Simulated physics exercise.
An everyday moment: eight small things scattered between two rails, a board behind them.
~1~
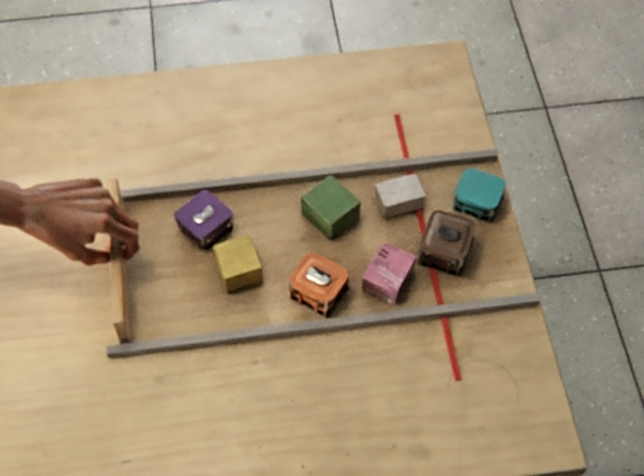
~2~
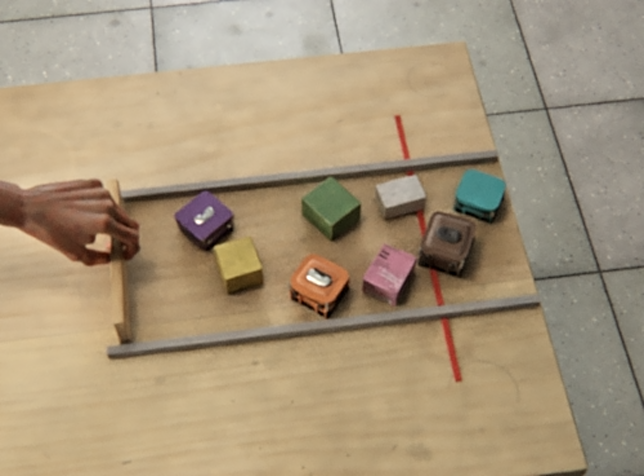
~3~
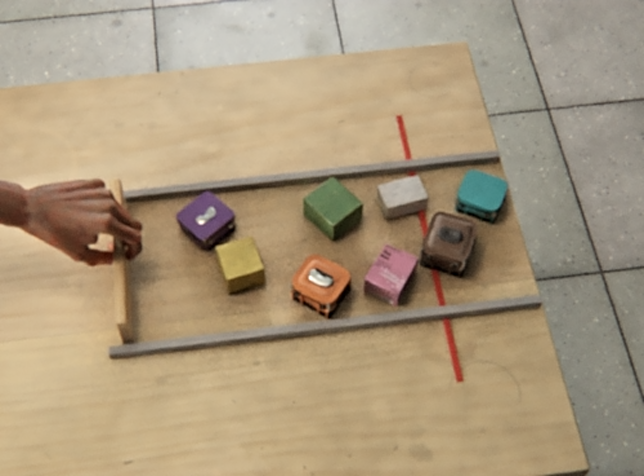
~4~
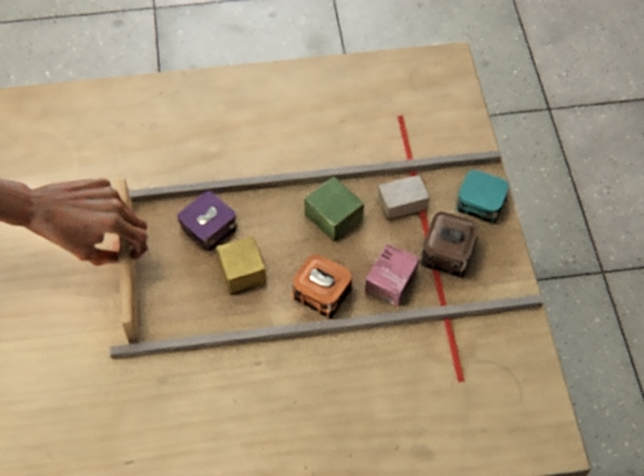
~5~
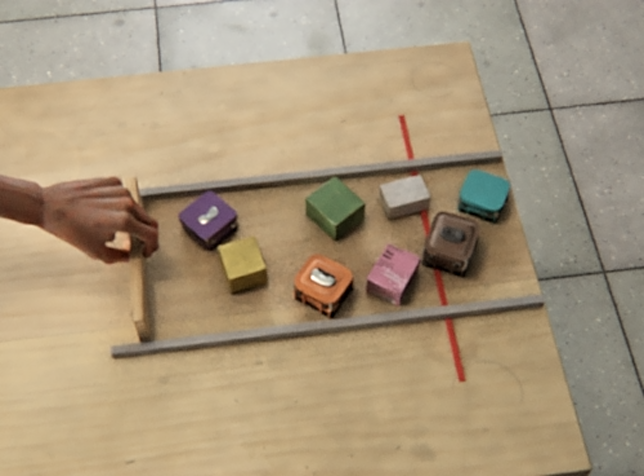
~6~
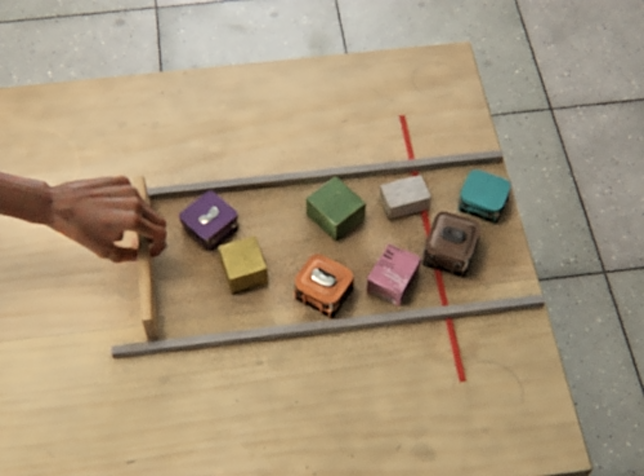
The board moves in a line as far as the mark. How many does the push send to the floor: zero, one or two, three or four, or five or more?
Here the number that fall off is one or two.
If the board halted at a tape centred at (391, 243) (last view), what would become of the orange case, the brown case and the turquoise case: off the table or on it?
The orange case stays on, the brown case remains up, the turquoise case falls.
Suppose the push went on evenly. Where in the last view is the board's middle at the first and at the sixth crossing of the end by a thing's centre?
First at (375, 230), next at (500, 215).
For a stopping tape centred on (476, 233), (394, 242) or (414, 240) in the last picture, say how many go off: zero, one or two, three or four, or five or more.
In that order: Five or more; one or two; just one or two.
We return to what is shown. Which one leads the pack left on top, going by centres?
Foremost is the brown case.
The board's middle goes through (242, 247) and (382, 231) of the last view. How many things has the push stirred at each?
First 2, then 8.
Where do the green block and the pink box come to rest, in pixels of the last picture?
Near (485, 190) and (504, 274).
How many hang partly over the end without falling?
It comes to 1.
A little later, none off yet; turquoise case at rest near (484, 196); brown case at rest near (452, 243); white block at rest near (405, 197).
Next, none off yet; turquoise case moving near (495, 194); brown case at rest near (452, 243); white block shifted about its own width near (445, 195).
When it is over, the number that fall off is one or two; down, white block and turquoise case.
